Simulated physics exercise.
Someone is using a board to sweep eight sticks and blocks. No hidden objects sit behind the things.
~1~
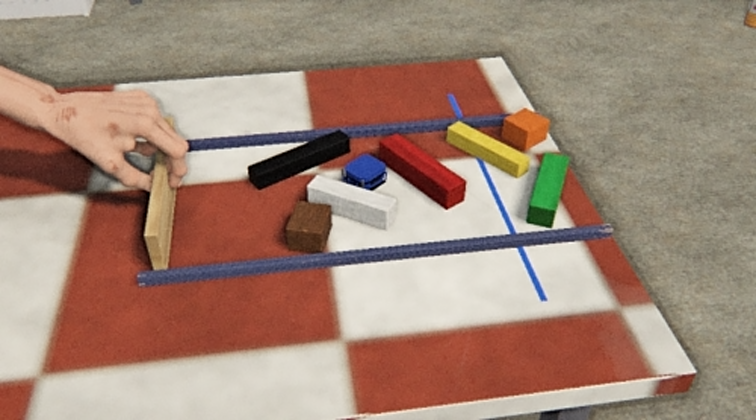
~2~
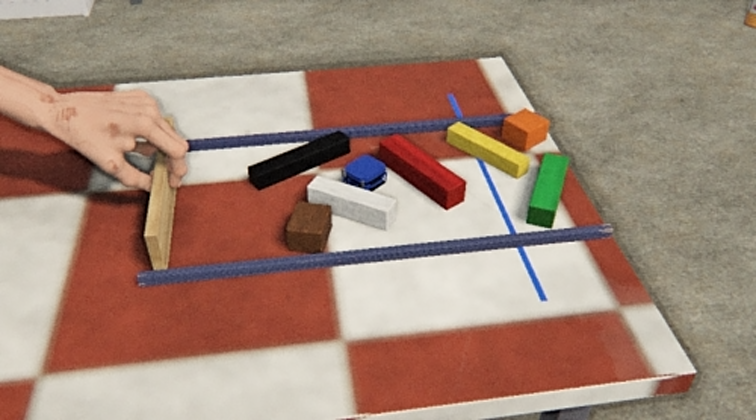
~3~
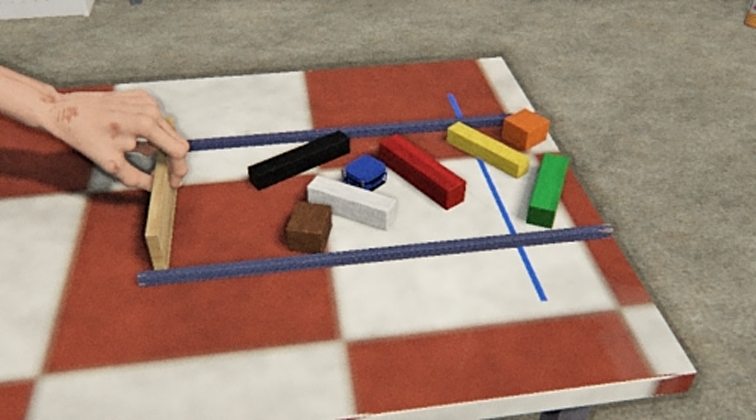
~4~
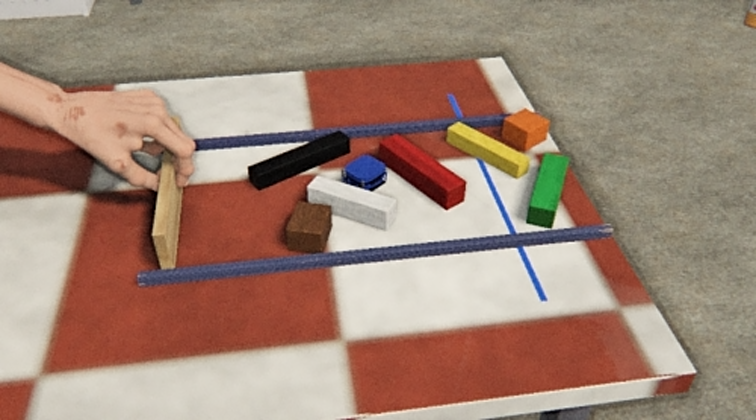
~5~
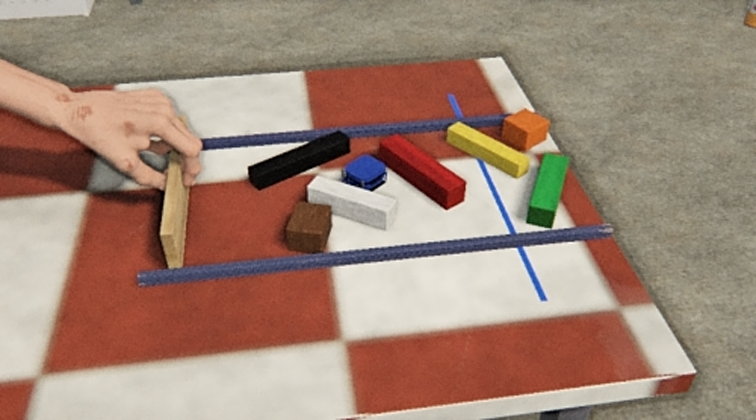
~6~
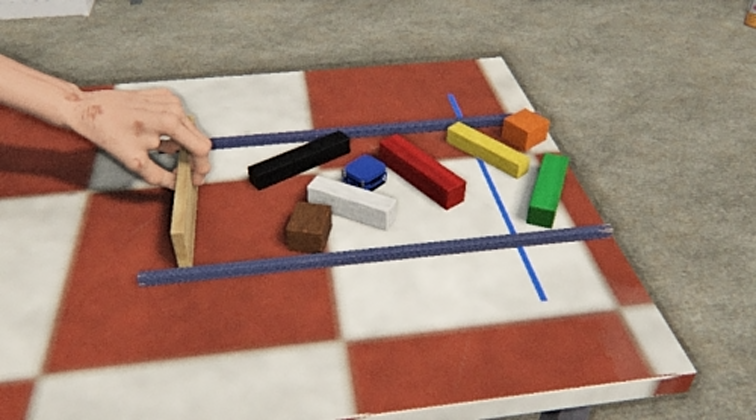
A hand holding a wooden board upright stays nearly still, then slides it slightly right between two dark rails on a checkered table, while the black, brown, white, blue, red, yellow, green and orange pieces remain motionless.
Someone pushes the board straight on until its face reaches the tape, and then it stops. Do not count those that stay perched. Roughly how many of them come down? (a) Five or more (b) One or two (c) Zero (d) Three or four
The answer is b.
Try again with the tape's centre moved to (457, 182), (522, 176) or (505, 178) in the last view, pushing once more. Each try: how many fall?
In order: 0, 4 and 3.
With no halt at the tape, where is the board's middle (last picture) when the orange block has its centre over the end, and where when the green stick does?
The middle is at (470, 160) when it's the orange block, and at (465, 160) when it's the green stick.
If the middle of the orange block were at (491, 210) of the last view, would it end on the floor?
That orange block hangs in there.
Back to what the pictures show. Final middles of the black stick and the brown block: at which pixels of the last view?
(521, 136) and (528, 215).
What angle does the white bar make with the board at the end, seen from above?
Roughly 40° out of line.
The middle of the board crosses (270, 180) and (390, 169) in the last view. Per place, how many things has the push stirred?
First 1, after that 6.
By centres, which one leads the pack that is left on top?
Looking at the middles, it's the yellow bar.
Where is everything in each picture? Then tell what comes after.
In the first frame, orange block (525, 129); green stick (548, 189); yellow bar (487, 149); board (164, 189); tape (489, 179).
In the second frame, green stick (548, 189); brown block (310, 228).
In the third frame, yellow bar (487, 150); board (165, 189).
In the fourth frame, orange block (525, 129); blue case (365, 176).
In the fifth frame, green stick (548, 189); red stick (421, 171).
In the sixth frame, orange block (525, 129); green stick (548, 189); yellow bar (487, 150); board (188, 187); tape (489, 179).
A little later, none off yet; orange block at rest near (525, 129); green stick at rest near (548, 189); yellow bar at rest near (487, 150).
When it is over, the number that fall off is one or two; down, green stick and orange block.
